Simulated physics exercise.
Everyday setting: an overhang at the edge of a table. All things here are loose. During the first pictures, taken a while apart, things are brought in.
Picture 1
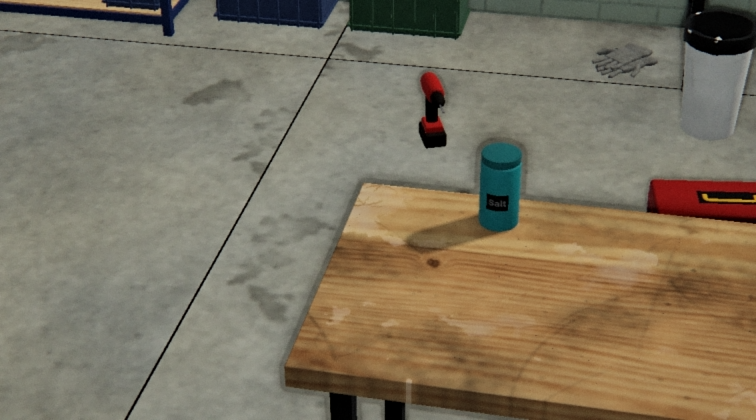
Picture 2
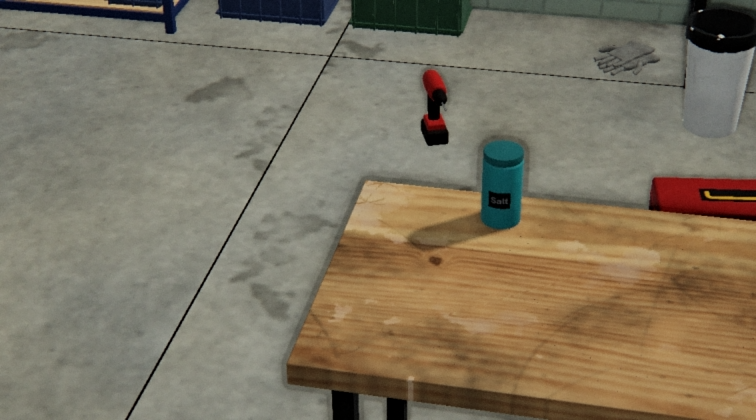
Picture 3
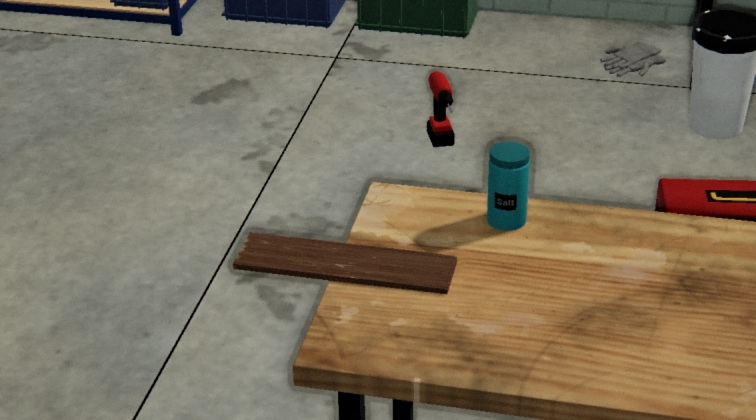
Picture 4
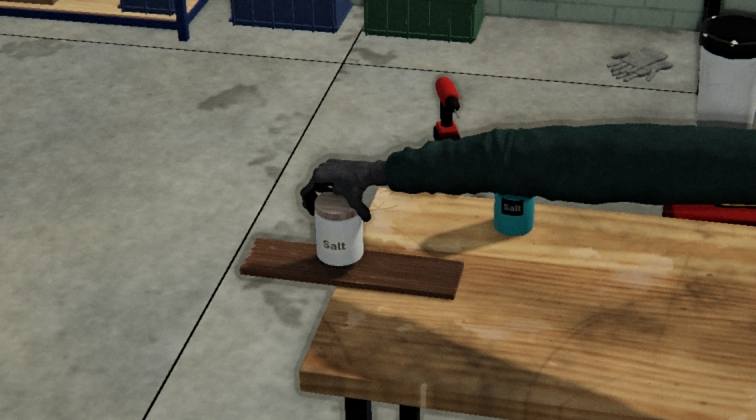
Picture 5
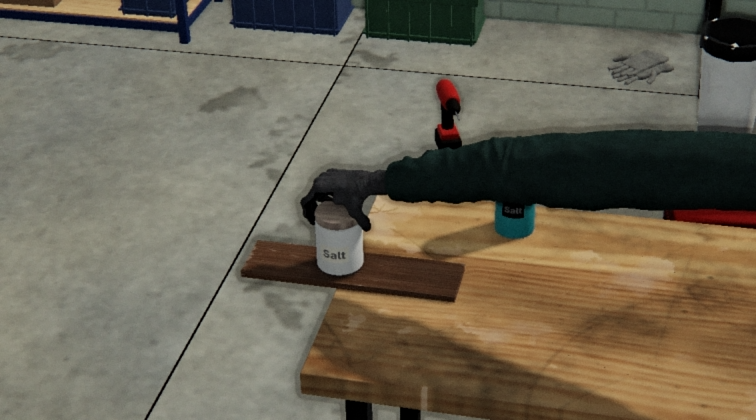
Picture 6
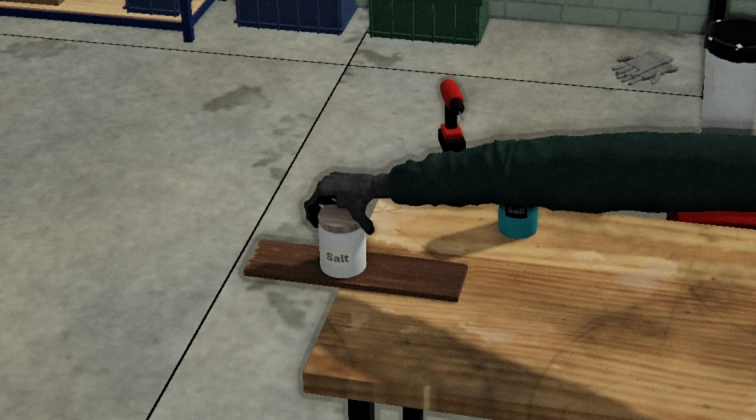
A gloved hand lowering a white salt jar onto a dark brown board overhanging the left edge of a wooden table.
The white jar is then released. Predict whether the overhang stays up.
Prediction: It stays up.
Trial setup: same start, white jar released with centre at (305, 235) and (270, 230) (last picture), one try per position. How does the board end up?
The first time it drops; the second time it drops.
Then, 0.50 s later than the last frame, all is still.
Then, 1.10 s later than the last frame, things are still on the move.
Then, 1.70 s later than the last frame, all is still.
Then, 2.30 s later than the last frame, things are still on the move.
When it is over, all 3 as before. End places, in pixels of the last picture, white jar near (342, 240). The board keeps its balance.
